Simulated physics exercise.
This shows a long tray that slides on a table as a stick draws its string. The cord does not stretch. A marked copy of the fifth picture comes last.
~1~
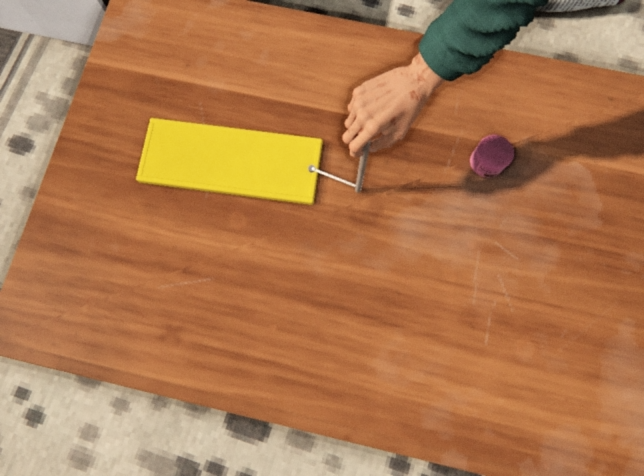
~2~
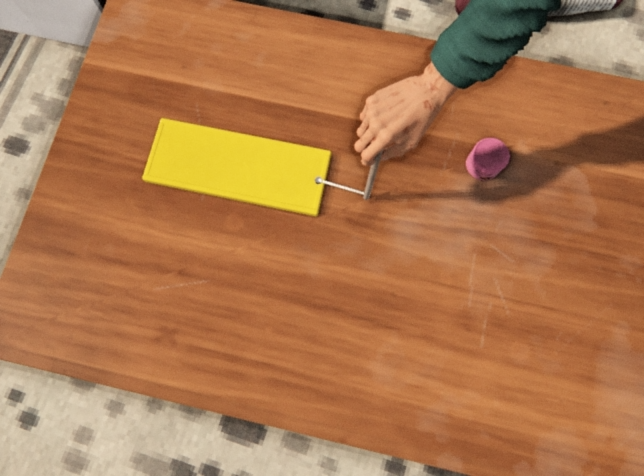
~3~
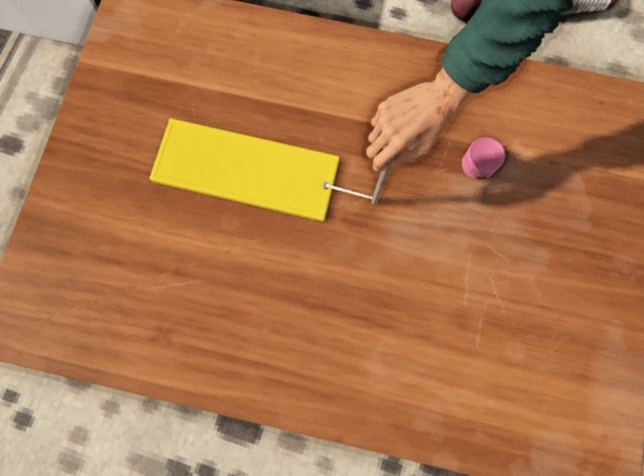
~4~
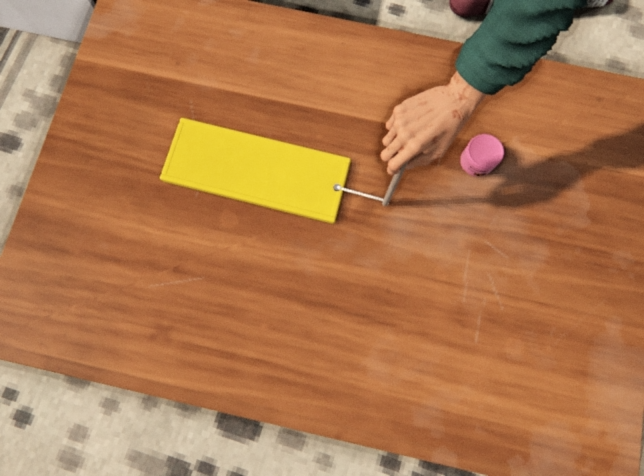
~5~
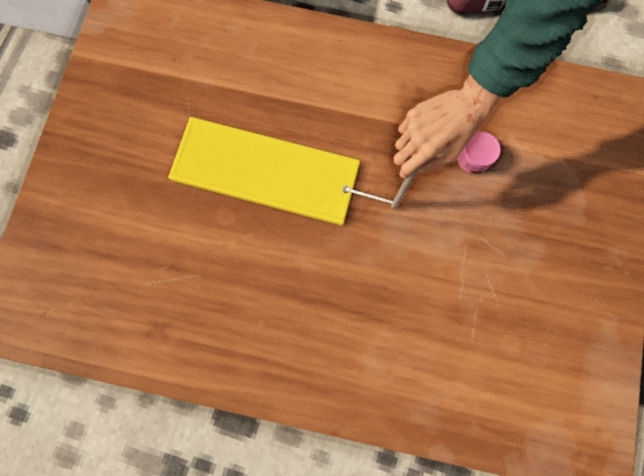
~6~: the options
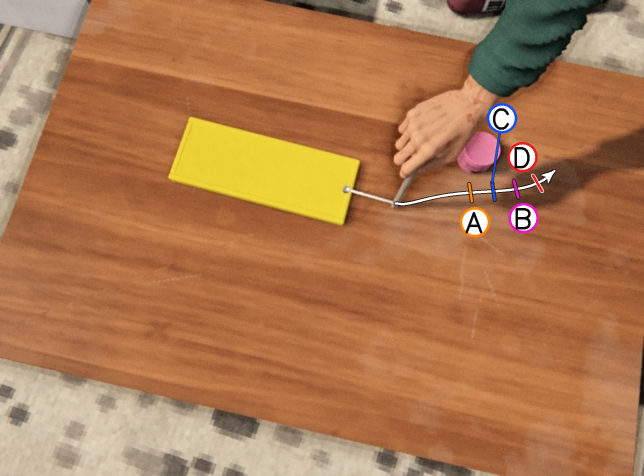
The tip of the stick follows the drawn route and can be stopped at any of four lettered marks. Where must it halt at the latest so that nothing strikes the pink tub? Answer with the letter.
It should halt at C.
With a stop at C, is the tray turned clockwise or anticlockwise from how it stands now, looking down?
Anticlockwise.
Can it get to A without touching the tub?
For that mark, yes.
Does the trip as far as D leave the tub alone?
No.
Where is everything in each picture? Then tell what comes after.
Pink tub (491, 157); yellow tray (230, 159), in the first frame.
Yellow tray (237, 165); pink tub (487, 160), in the second frame.
Yellow tray (245, 168); pink tub (483, 160), in the third frame.
Yellow tray (256, 168); pink tub (481, 156), in the fourth frame.
Yellow tray (265, 169); pink tub (478, 154), in the fifth frame.
On the marked copy, A at (470, 193); B at (516, 189); C at (494, 191); D at (538, 183); the route from (395, 203) via (478, 192) to (555, 171).
Following C. Soon after the start, foot of the stick (430, 199), middle of the tray (297, 175).
Later, foot of the stick (463, 194), middle of the tray (328, 178).
In the end, foot of the stick (493, 192), middle of the tray (358, 181); nothing has been touched.
As for the rest, A is safe but short; B is too far, the tub has been hit; D is too far, the tub has been hit.
